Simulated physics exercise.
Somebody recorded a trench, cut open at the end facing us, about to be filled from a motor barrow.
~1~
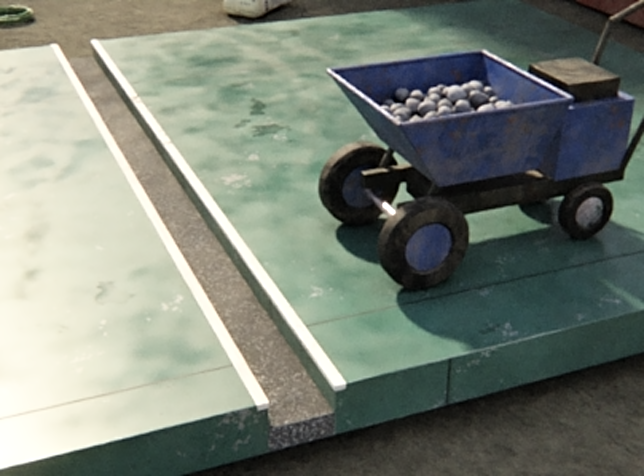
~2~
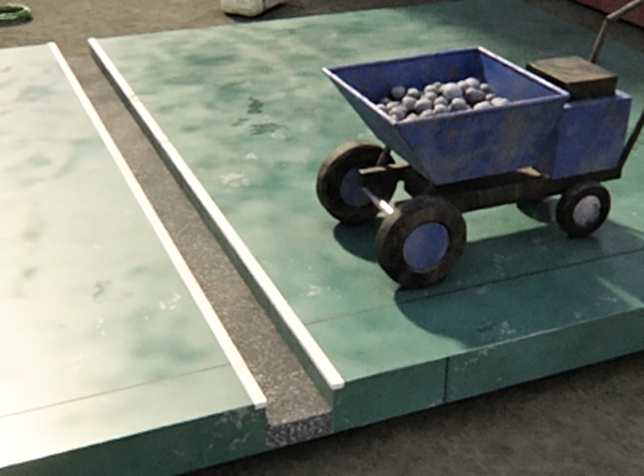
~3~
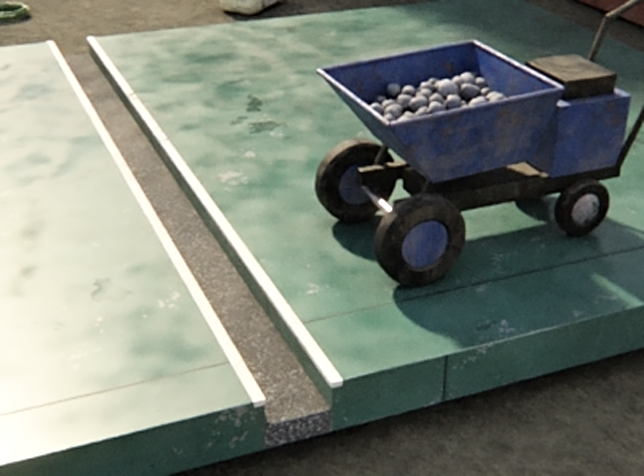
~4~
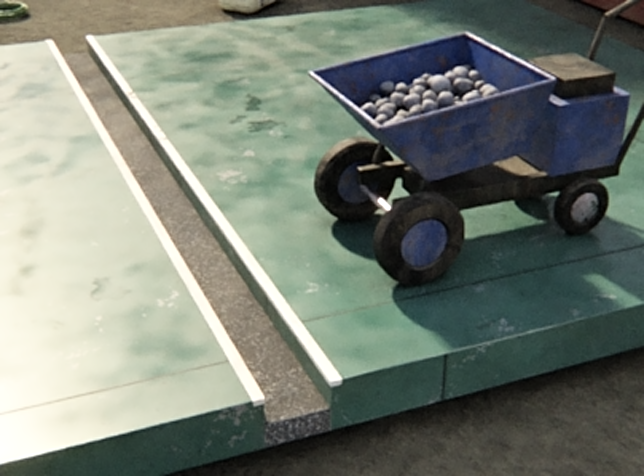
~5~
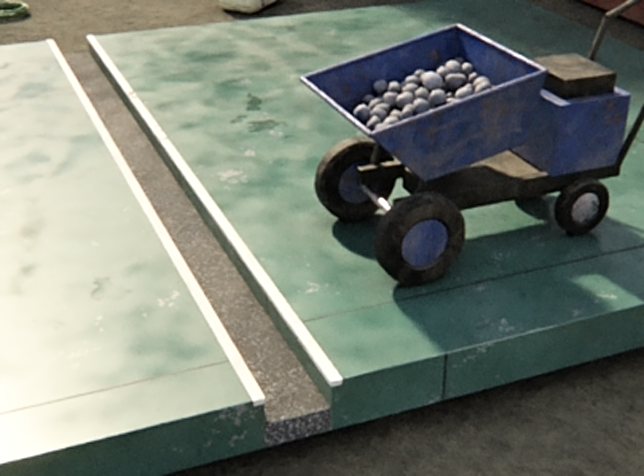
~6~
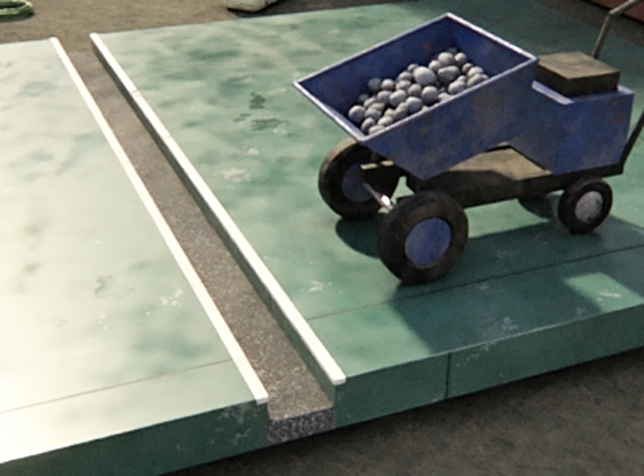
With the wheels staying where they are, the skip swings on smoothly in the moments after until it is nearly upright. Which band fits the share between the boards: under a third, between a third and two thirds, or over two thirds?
Amount in: Above two thirds.
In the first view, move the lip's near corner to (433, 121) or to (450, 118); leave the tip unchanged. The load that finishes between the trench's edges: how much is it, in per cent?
You'd get 60 in a hundred the first time and 50 in a hundred the second.
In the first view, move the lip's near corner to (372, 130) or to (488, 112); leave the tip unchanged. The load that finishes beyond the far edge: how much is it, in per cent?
About 40 percent the first time, about 0 percent the second.
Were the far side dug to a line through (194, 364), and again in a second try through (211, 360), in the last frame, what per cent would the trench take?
For the first it's 100 per cent, for the second 90 per cent.
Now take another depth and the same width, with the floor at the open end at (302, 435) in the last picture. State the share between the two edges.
Around 90 per cent.
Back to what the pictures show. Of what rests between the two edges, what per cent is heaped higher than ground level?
40 %.
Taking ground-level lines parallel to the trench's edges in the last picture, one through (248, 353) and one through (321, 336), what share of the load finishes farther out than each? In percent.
That's 20 in a hundred for the first and 100 in a hundred for the second.
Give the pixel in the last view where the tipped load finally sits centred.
About (225, 274).
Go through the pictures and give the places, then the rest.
In the first frame, lip of the skip at (401, 126), level; top of the load at (446, 109), round cobbles; first edge of the trench at (311, 343); far edge at (238, 360), the trench under half as wide as the skip, and about half as deep as wide.
In the second frame, lip of the skip at (396, 125), level; top of the load at (443, 107).
In the third frame, lip of the skip at (390, 126), tipped barely; top of the load at (448, 89).
In the fourth frame, lip of the skip at (381, 129), tipped a little; top of the load at (450, 94).
In the fifth frame, lip of the skip at (371, 135), tipped a little; top of the load at (460, 82).
In the sixth frame, lip of the skip at (362, 142), tipped clearly; top of the load at (454, 75); first edge of the trench at (311, 337); far edge at (237, 354).
Soon after the last picture, skip tipped steeply; all in the skip.
A little later, skip tipped steeply; nearly all in the skip; a stray few in or heaped over the trench; a stray few falling.
Later still, skip tipped right over; about a quarter in the skip; a stray few short of the trench; about two thirds in or heaped over the trench; a small part beyond it.
By the end, skip tipped right over; a small part short of the trench; most in or heaped over the trench; a small part beyond it.
